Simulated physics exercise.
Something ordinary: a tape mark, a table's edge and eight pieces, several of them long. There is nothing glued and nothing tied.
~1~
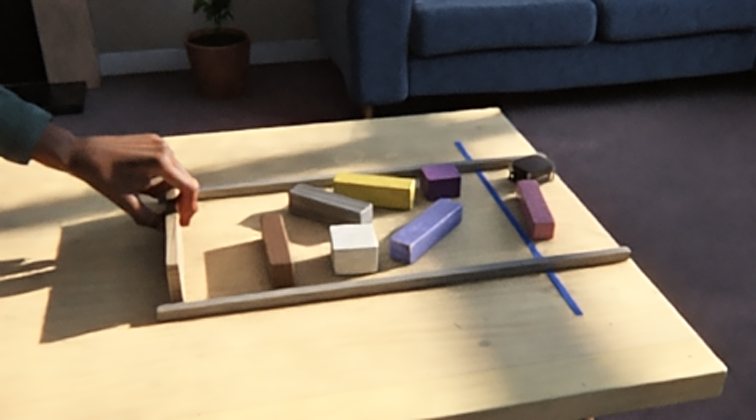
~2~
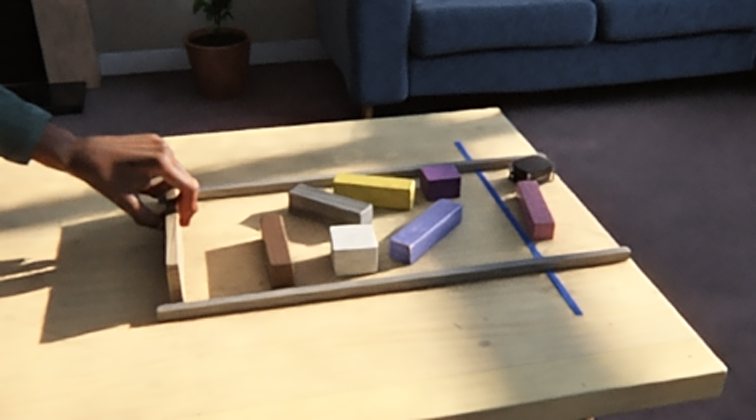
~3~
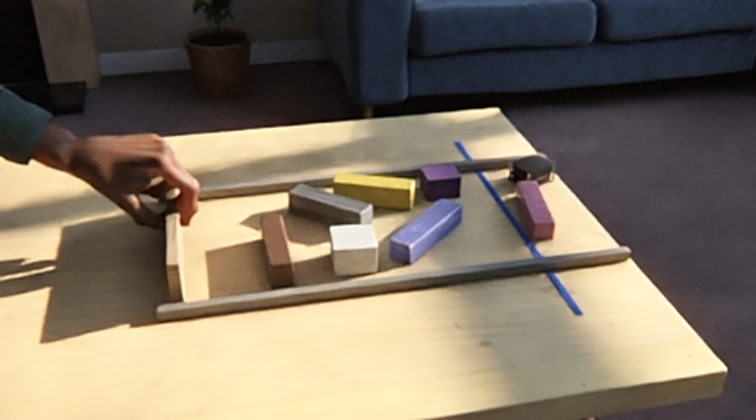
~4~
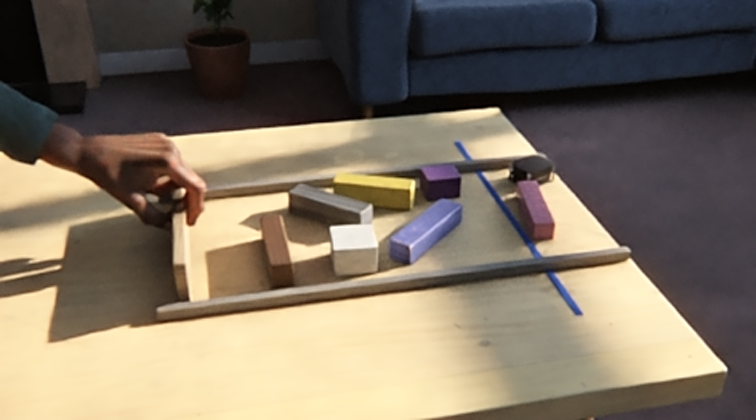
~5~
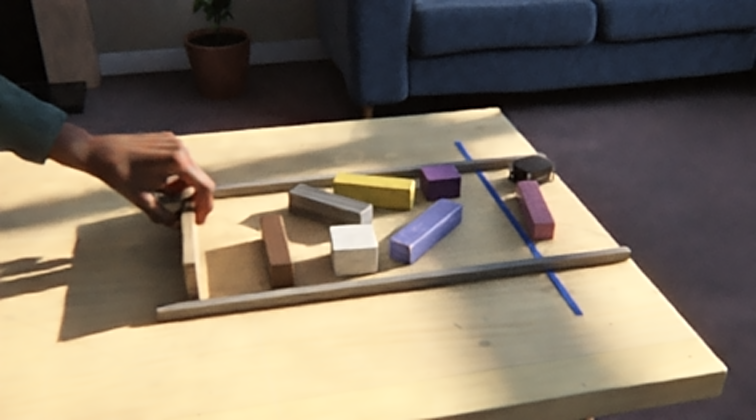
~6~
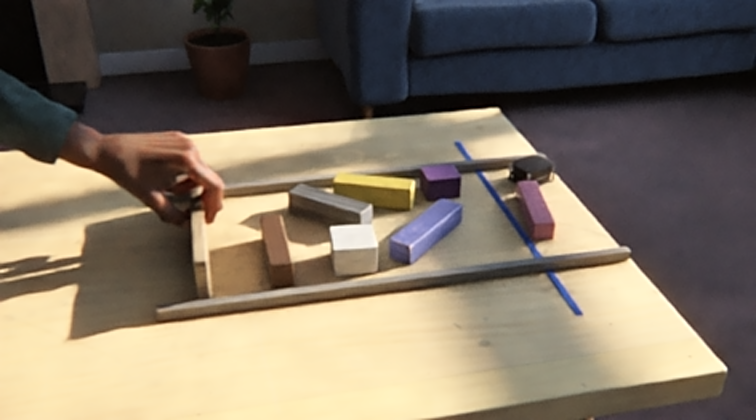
On a sunlit wooden table, a hand holds a board upright between two rails, then slides it slightly right toward scattered blocks.
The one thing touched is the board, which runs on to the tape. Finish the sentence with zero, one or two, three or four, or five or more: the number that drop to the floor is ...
The number that drop to the floor is one or two.
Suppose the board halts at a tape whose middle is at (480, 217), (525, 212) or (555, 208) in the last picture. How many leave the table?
Try 1: 0; try 2: 3; try 3: 6.
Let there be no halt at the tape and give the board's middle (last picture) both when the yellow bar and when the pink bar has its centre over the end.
The middle is at (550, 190) when it's the yellow bar, and at (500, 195) when it's the pink bar.
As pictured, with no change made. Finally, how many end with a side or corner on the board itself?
In total, 2.
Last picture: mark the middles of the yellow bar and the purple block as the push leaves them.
(522, 175), and the other (535, 165).
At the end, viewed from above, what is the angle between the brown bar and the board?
Misalignment: Close to 0°.
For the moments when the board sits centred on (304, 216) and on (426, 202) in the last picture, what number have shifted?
First position 3; second position 6.
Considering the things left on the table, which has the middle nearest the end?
The blue bar is the one you want.
Soon after, none off yet; black case at rest near (532, 172); pink bar at rest near (535, 209); purple block at rest near (440, 182).
In the end, the number that fall off is one or two; gone, pink bar and black case.
